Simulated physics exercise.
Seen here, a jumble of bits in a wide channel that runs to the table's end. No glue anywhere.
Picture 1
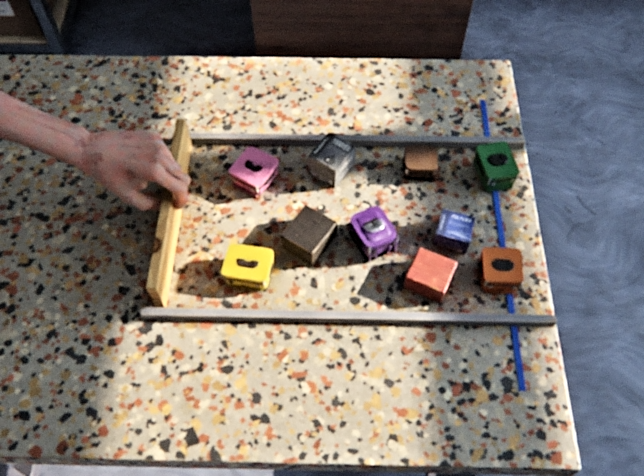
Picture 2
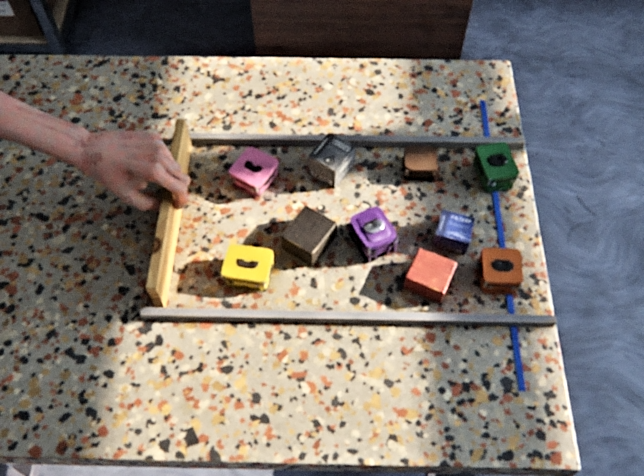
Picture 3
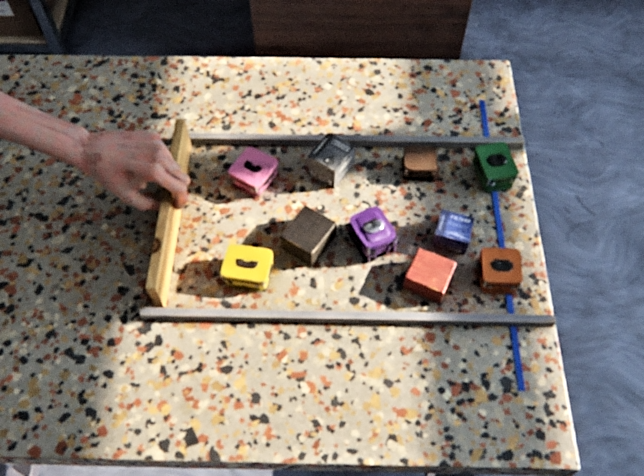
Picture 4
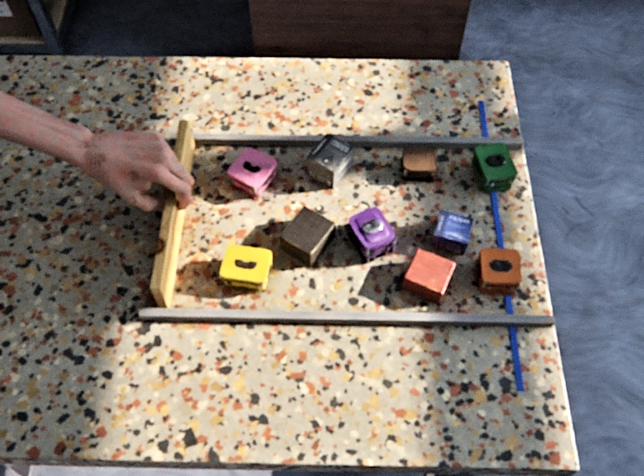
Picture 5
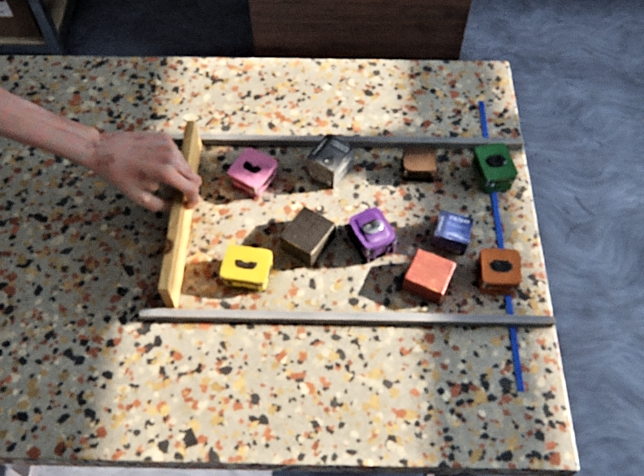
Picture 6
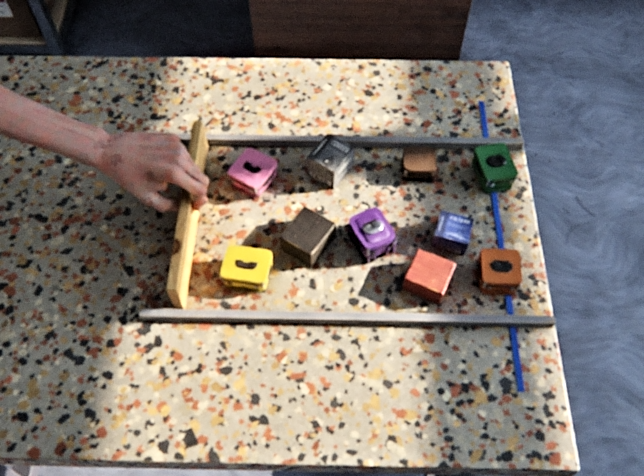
A hand held a wooden board still at the left of a channel of scattered colourful little blocks, then slid it slightly to the right, while the blocks stayed where they were.
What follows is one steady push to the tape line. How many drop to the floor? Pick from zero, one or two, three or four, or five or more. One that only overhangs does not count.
In the end the number that fall off is five or more.
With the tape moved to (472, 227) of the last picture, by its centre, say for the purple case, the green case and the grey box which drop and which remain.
The purple case does not fall, the green case tumbles off, the grey box remains up.
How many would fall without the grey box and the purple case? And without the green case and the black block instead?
The counts: 5 and 5.
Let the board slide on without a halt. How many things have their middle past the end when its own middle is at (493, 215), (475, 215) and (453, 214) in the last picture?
Place by place, 7, 4 and 4.
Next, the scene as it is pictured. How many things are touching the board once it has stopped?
That makes 3.
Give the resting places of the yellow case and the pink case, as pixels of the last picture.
First (530, 275), then (511, 171).
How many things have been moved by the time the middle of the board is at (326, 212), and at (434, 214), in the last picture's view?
5 and 10.
Soon after, none off yet; green case at rest near (494, 168); orange case at rest near (499, 272); blue box at rest near (453, 232).
After that, none off yet; green case at rest near (494, 168); orange case at rest near (499, 272); blue box moving near (460, 231).
And then, one off so far; green case on its way down near (549, 221); orange case displaced about its own width near (554, 273); blue box displaced well along near (538, 230).
In the end, the number that fall off is five or more; gone, grey box, purple case, brown case, red block, blue box, orange case and green case.
